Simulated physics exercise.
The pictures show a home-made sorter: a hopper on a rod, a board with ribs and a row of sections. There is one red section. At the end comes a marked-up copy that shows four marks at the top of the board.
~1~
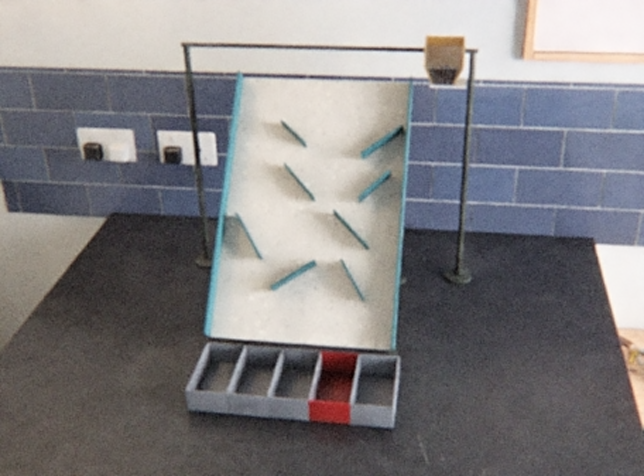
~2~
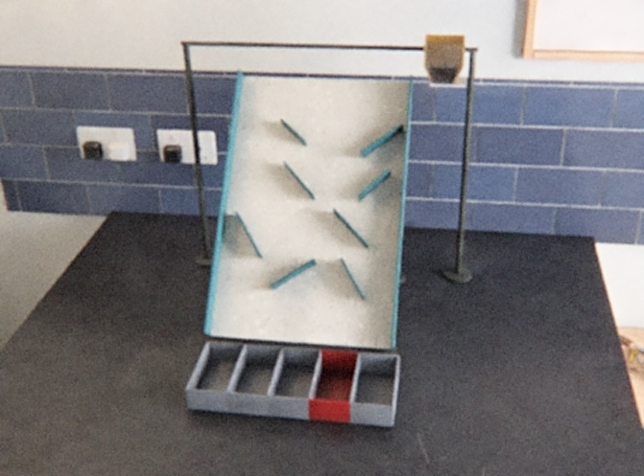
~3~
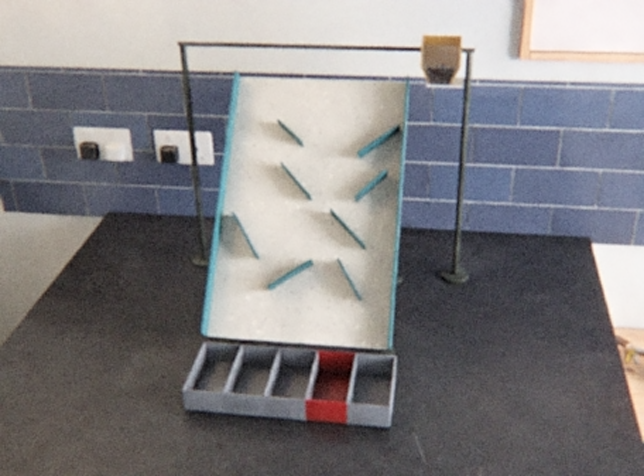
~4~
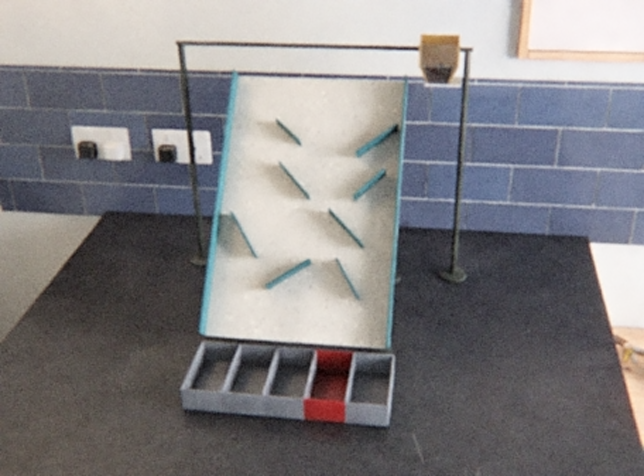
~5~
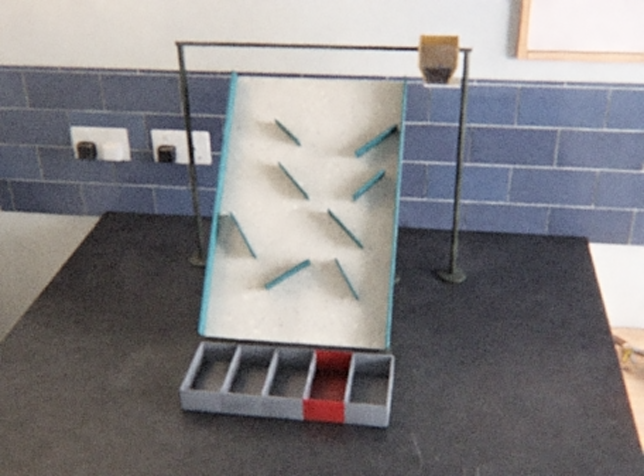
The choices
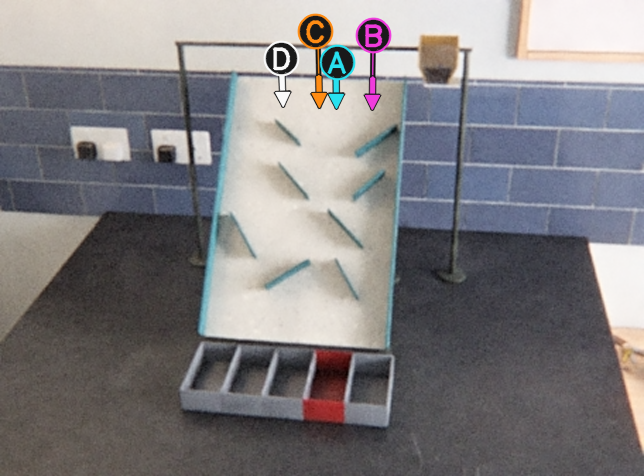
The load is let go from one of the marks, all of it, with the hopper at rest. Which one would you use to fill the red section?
Choose C.
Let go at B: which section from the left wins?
The first.
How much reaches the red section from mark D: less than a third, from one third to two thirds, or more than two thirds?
Mark D gives less than a third.
On the marked copy, mark A meets the board at (336, 103); mark B meets the board at (372, 104); mark C meets the board at (319, 102); mark D meets the board at (283, 101).
With A, roughly a quarter in the red section, the larger part in other sections, just a few outside the box.
With B, about a tenth in the red section, the larger part in other sections, about a tenth outside the box.
With C, roughly half in the red section, roughly half in other sections, just a few outside the box.
With D, roughly a quarter in the red section, the larger part in other sections.
